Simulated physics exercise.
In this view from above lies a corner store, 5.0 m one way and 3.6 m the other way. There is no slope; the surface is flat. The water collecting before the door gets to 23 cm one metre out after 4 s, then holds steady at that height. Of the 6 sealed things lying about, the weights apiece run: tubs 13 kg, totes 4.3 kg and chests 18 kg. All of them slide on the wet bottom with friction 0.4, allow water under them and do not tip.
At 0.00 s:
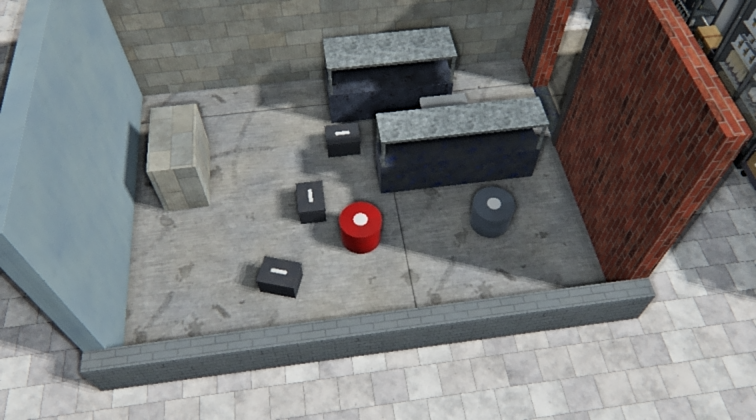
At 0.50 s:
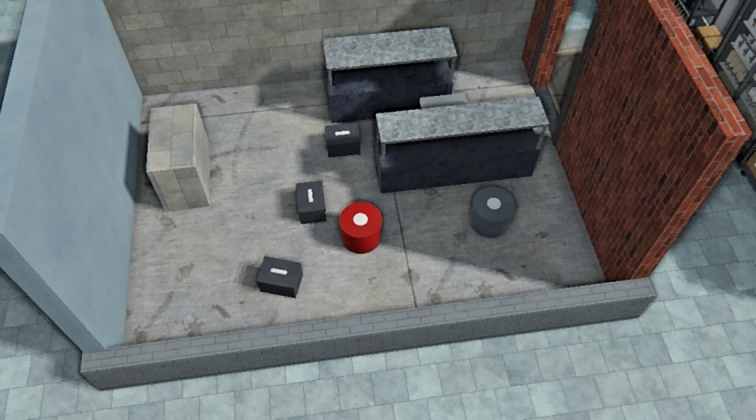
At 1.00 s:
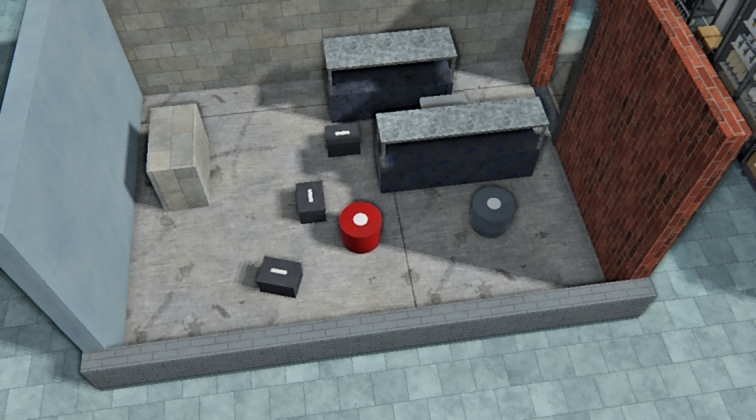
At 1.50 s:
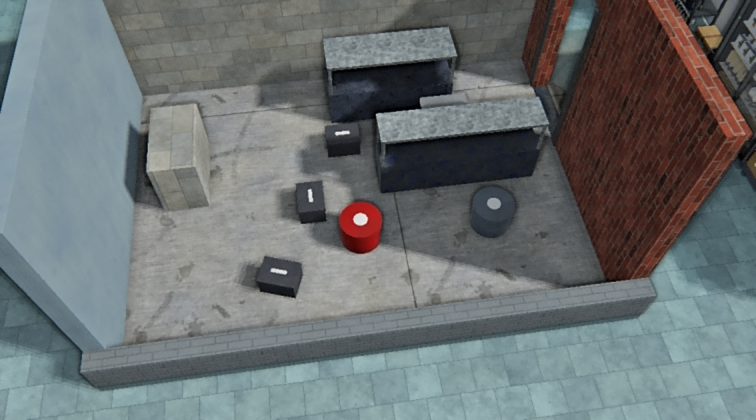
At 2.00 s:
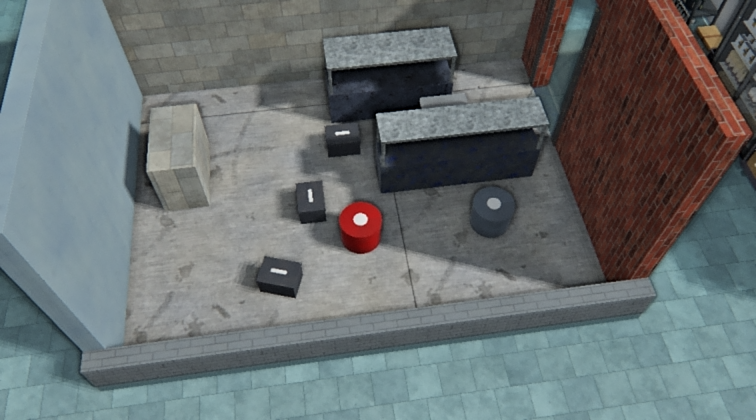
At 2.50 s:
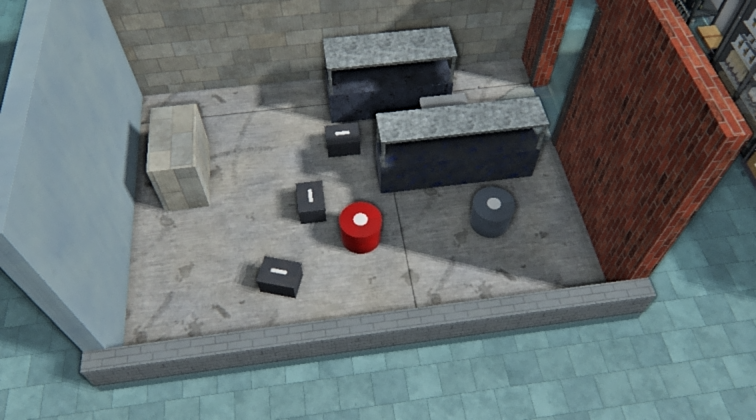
Bluish water spreads over the pale paving outside a walled corner store seen from above, its tint deepening gradually, while the red tub, gray drum, three dark boxes, pale block stack and two long counters inside stay still.
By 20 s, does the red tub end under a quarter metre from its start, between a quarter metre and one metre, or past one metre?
Between a quarter metre and one metre.
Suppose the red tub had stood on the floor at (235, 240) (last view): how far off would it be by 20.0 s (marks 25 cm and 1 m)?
Well, it gets shoved far.
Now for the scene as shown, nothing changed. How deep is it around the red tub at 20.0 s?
I'd say around 12 cm.
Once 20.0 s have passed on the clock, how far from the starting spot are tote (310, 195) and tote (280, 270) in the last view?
In that order: 120 cm, 300 cm.
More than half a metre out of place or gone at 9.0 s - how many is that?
3 in all.
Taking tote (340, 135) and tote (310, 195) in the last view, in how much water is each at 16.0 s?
About 12 and 10 cm.
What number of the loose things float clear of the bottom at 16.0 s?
5.
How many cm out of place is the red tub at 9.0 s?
By then it has shifted roughly 0 cm.
After 4.0 s the red tub is near (360, 220), 0.0 m from its start, aground; 0 afloat.
After 9.0 s the red tub is near (360, 220), 0.0 m from its start, aground; 1 afloat.
After 16.0 s the red tub is near (361, 219), 0.0 m from its start, aground; 5 afloat.
After 20.0 s the red tub is near (307, 241), 0.6 m from its start, afloat; 6 afloat.
